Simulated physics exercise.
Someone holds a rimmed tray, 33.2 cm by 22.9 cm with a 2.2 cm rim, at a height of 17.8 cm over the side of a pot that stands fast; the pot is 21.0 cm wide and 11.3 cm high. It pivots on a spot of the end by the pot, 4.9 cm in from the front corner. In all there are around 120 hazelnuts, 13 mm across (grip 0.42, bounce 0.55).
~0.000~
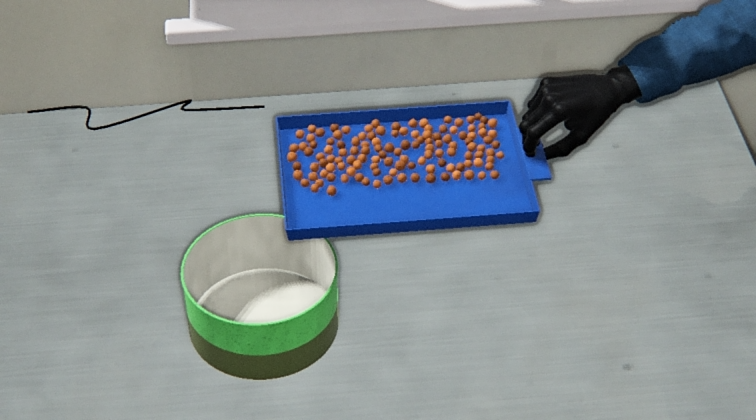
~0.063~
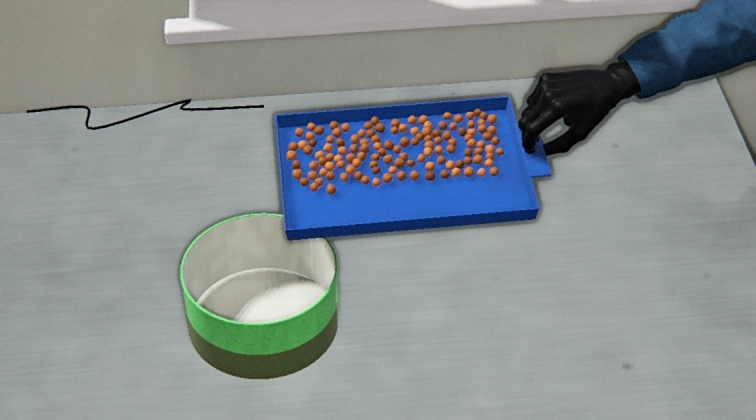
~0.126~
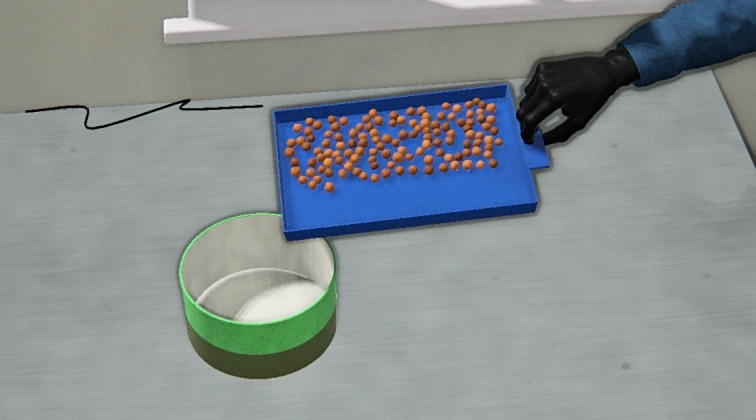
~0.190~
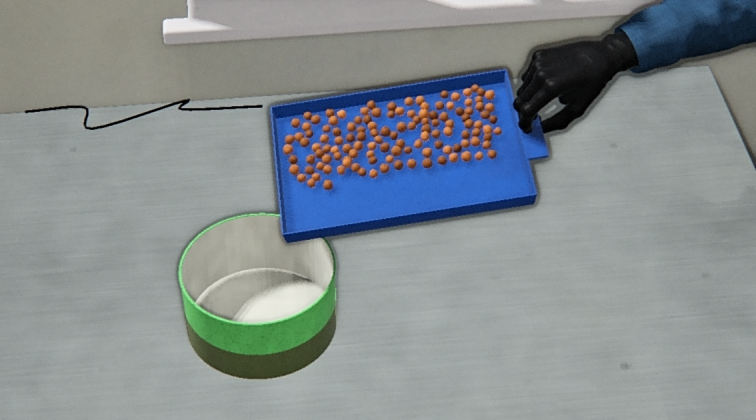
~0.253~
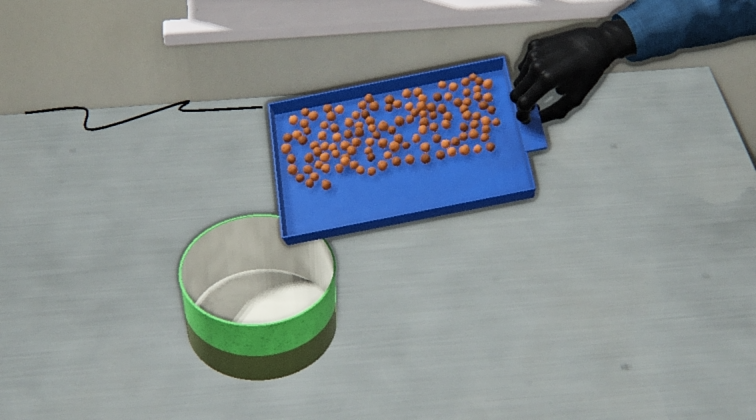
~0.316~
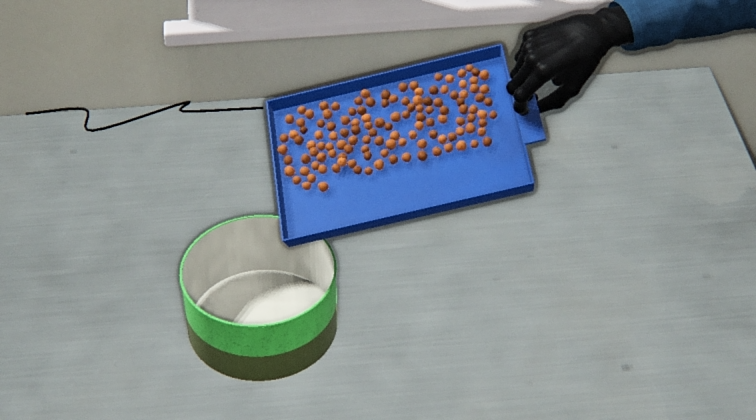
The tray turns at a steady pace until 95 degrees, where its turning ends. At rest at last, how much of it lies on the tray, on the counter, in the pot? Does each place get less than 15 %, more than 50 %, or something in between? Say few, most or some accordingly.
Left on the tray: Few. Counter: Few. Pot: Most.
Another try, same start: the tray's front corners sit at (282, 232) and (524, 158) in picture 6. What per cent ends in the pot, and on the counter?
Pot 60 % / counter 40 %.
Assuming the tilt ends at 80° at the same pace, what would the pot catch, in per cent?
Share in the pot: Around 25 %.
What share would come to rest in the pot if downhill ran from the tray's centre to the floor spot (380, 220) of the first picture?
That would be close to 50 per cent.
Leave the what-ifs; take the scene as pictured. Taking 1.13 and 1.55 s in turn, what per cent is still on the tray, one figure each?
In order, 75 and 25.
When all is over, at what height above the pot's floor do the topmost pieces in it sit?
It gets to about 2.5 cm.
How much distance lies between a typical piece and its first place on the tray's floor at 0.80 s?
Roughly 15 cm.
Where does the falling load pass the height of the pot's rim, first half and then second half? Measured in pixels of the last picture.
Roughly (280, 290) to begin with, later roughly (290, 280).
After 0.80 s, tilt 55 degrees; the tray holds 95 %, the pot 0 %.
After 1.13 s, tilt 79 degrees; the tray holds 75 %, the pot 20 %.
Then, at 1.55 s, tilt 95 degrees; the tray holds 25 %, the pot 50 %.
In the end, at 3.0 s, tray 0 %, counter 5 %, pot 95 %.
